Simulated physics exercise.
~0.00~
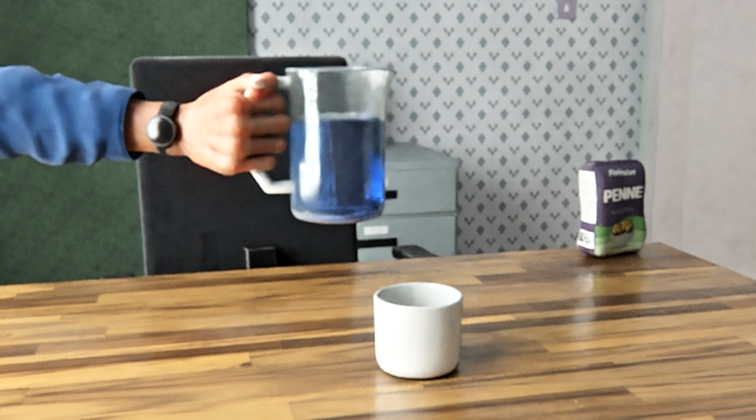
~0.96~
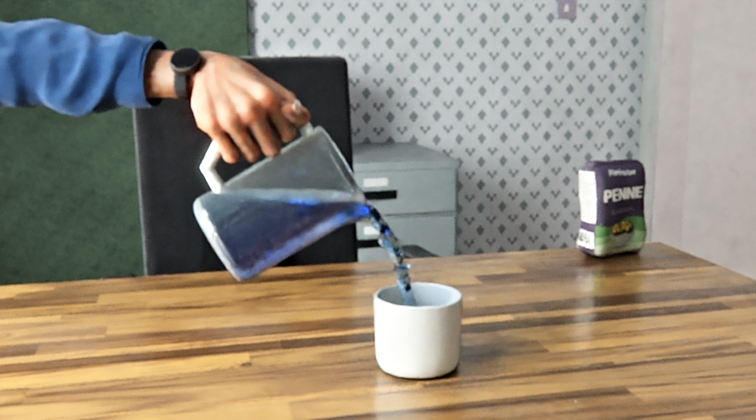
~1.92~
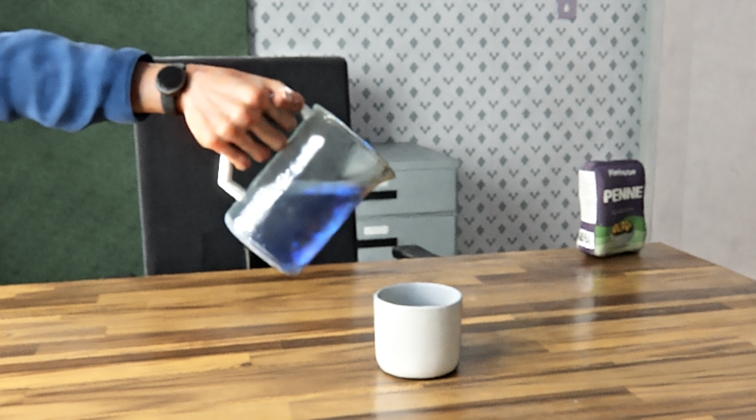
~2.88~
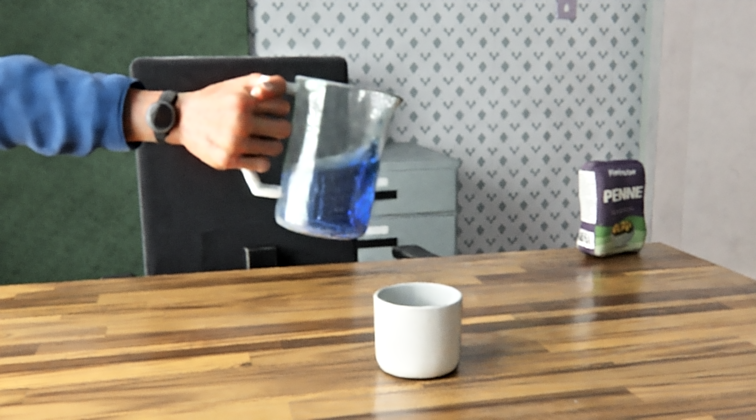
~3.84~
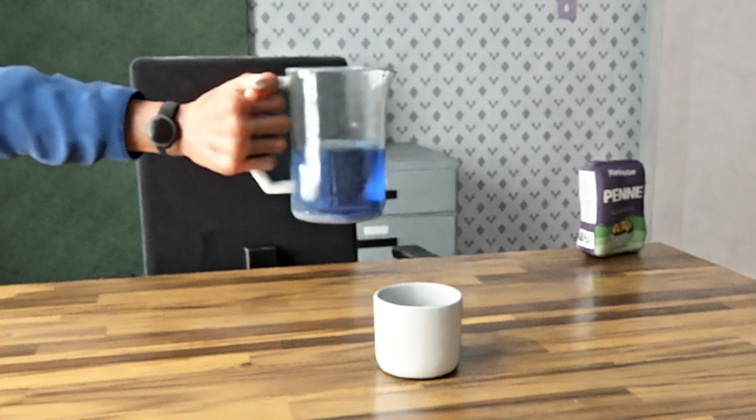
At a wooden table, a hand tips a pitcher, pouring blue liquid toward a white mug, then levels it.
